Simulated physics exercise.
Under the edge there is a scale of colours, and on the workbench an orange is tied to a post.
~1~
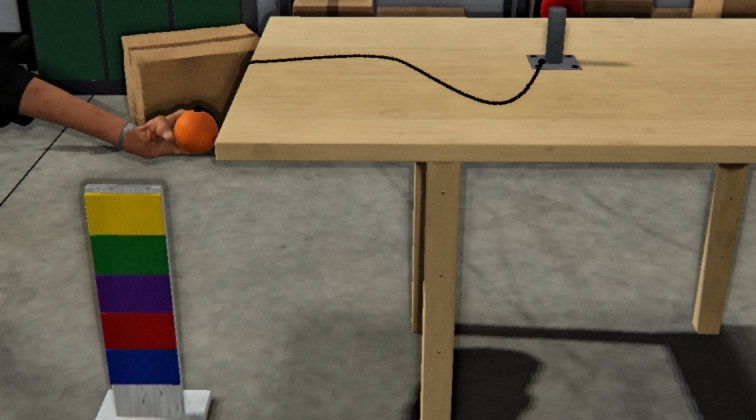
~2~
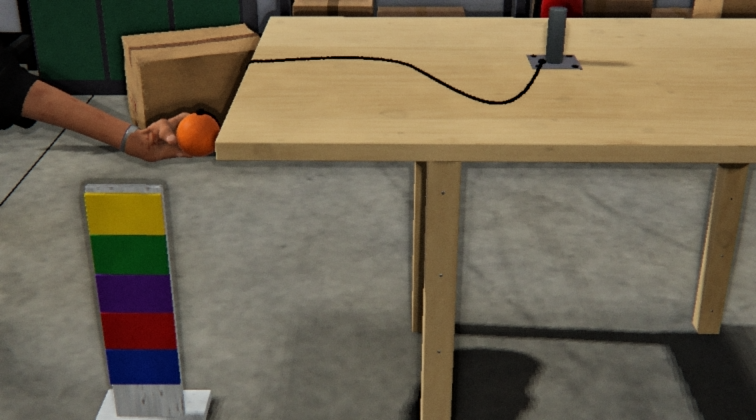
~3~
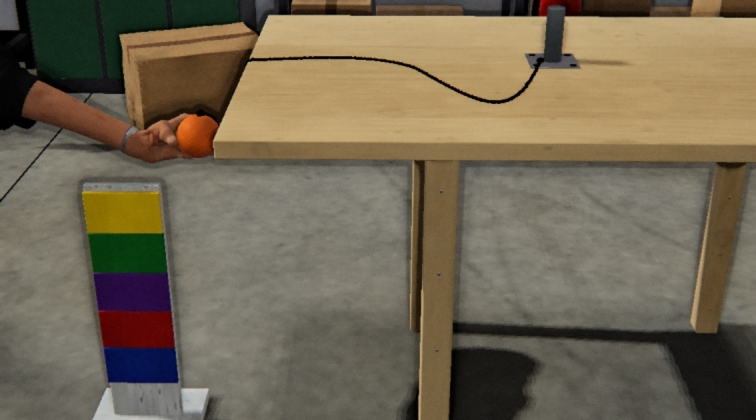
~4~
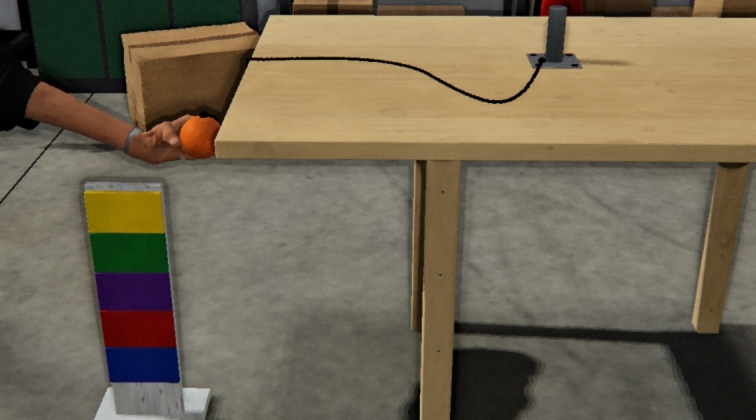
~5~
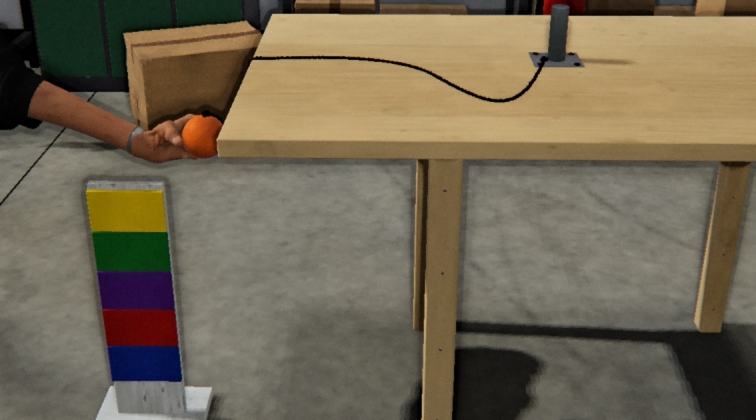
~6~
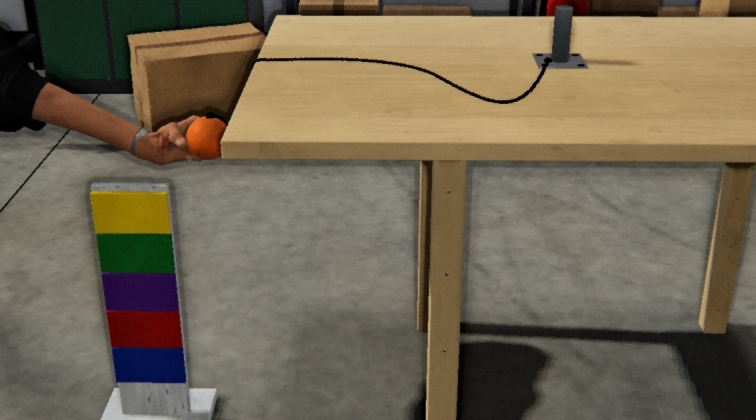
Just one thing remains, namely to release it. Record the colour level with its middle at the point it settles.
Colour at middle: Blue.
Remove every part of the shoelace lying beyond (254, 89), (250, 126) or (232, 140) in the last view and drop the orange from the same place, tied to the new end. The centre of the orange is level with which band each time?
One at a time, the answers are: Green; purple; red.
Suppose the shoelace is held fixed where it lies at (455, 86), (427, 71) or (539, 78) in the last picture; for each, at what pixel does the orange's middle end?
(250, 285), (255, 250), (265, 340).
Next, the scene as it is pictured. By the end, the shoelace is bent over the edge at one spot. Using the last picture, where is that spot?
Pixel (395, 64) or thereabouts.
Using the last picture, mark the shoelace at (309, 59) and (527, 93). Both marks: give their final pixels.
First one: (256, 167); second one: (442, 66).
Soon after, orange near (229, 359); level with blue.
After that, orange near (291, 352); level with blue.
And then, orange near (252, 352); level with blue.
In the end, orange near (270, 359); level with blue. The shoelace holds its middle at blue.
